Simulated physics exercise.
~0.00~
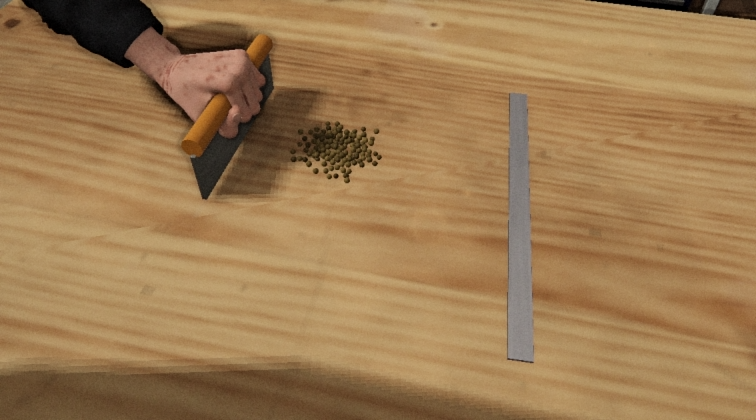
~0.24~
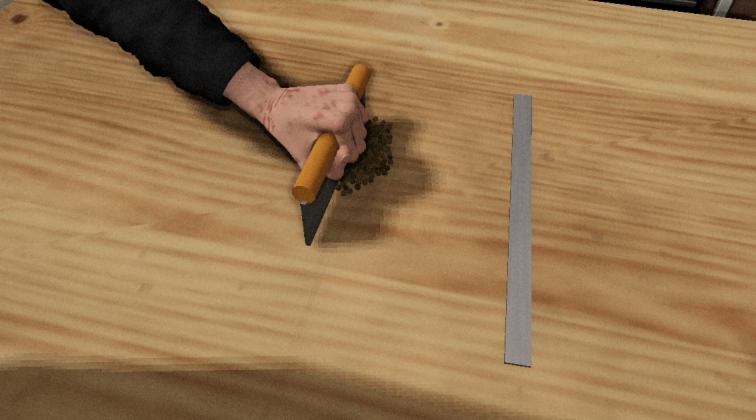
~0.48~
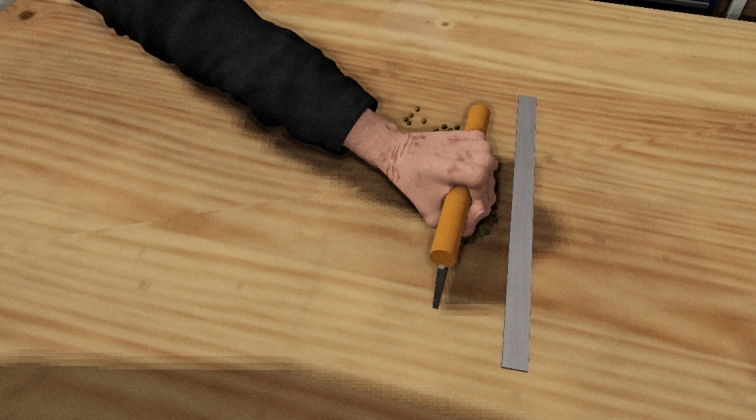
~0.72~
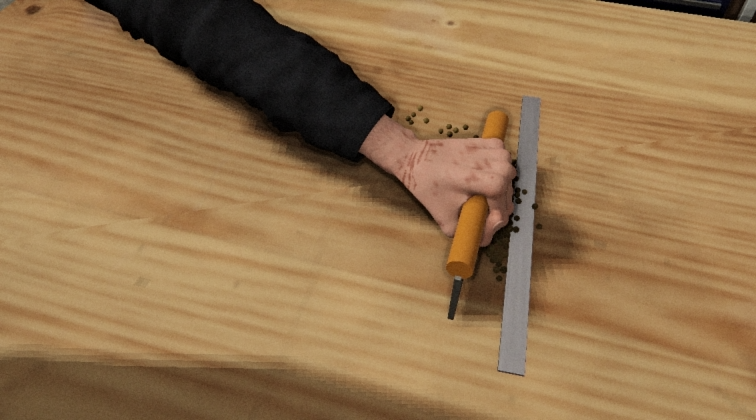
On a wooden table, a hand pushes small green pieces rightward with a scraper toward a flat metal strip.
